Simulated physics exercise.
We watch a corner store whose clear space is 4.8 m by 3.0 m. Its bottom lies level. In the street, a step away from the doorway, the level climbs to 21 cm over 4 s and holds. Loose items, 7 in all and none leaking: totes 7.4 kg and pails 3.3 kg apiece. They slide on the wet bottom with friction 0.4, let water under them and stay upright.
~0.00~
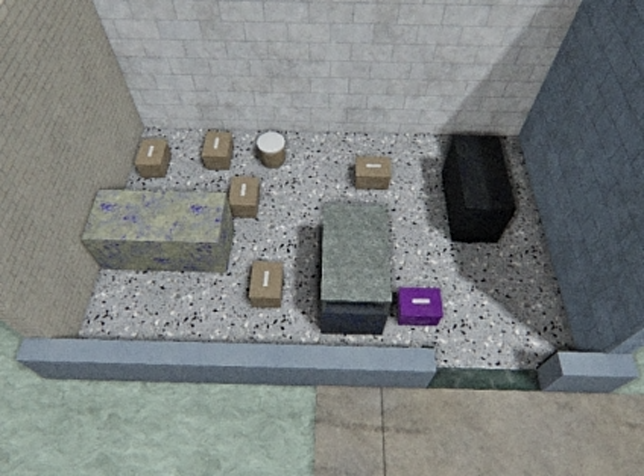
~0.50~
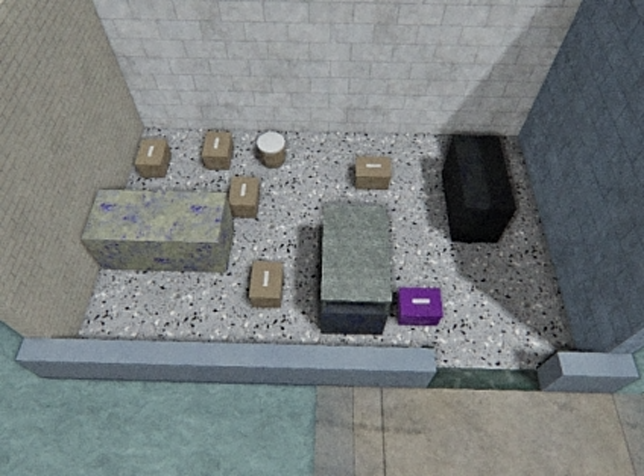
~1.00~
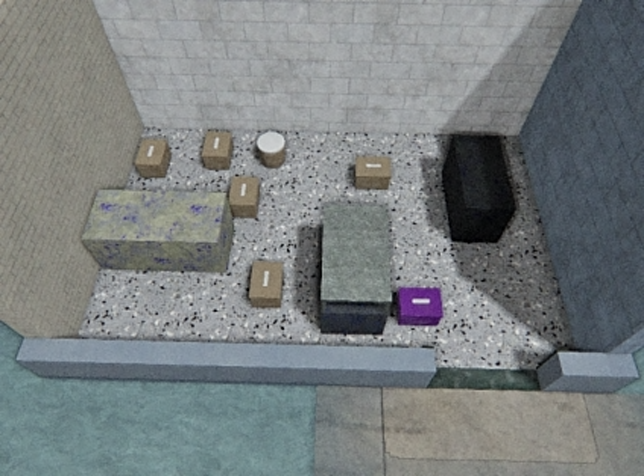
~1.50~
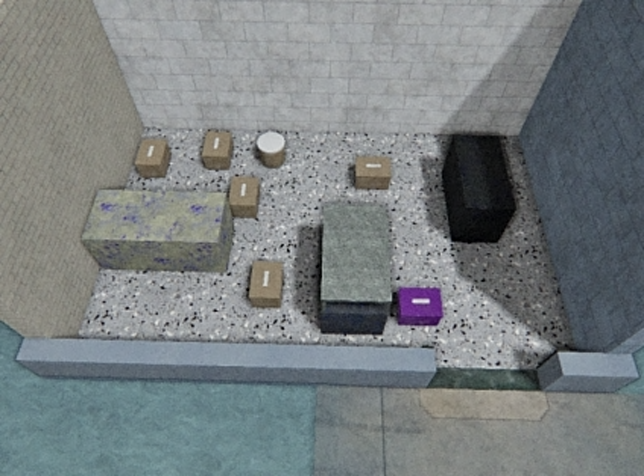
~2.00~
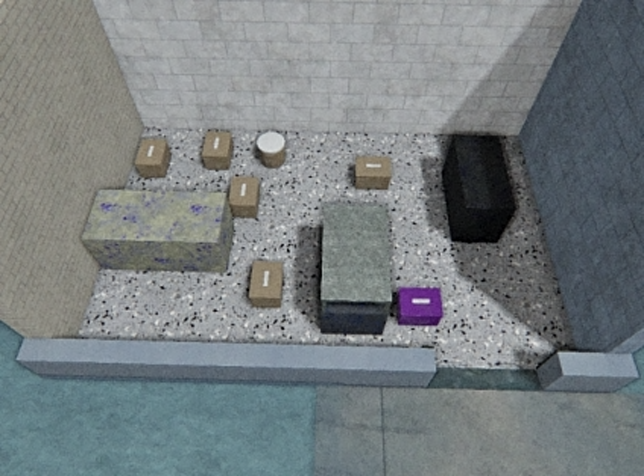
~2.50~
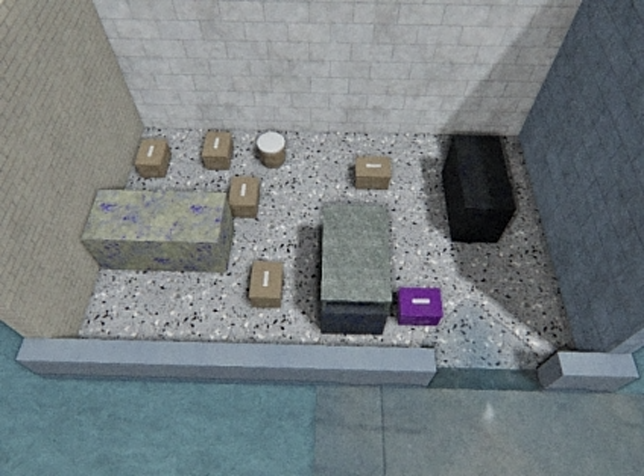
We see a walled store from above, with brown boxes, a white-topped pail and a purple tote staying still on its speckled floor, while bluish water spreads over the pavement outside and then just inside the doorway.
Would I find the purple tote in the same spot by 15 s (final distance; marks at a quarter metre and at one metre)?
Purple tote ends far away.
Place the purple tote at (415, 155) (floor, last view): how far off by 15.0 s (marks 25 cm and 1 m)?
It gets carried off.
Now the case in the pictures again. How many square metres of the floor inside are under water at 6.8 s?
About 9.0 m2.
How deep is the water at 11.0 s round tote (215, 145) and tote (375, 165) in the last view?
Roughly 15 and 18 cm.
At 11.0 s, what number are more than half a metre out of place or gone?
I count 3.
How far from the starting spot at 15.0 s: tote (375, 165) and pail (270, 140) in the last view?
In that order: 200 cm, 200 cm.
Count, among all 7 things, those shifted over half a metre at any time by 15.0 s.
7 of them.
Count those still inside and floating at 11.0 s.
At that moment 6.
After 3.5 s the purple tote is near (418, 299), 0.0 m from its start, aground; 0 afloat.
After 6.8 s the purple tote is near (325, 155), 2.1 m from its start, aground; 0 afloat.
After 11.0 s the purple tote is near (214, 195), 2.4 m from its start, afloat; 6 afloat.
After 15.0 s the purple tote is near (204, 283), 2.1 m from its start, afloat; 7 afloat.
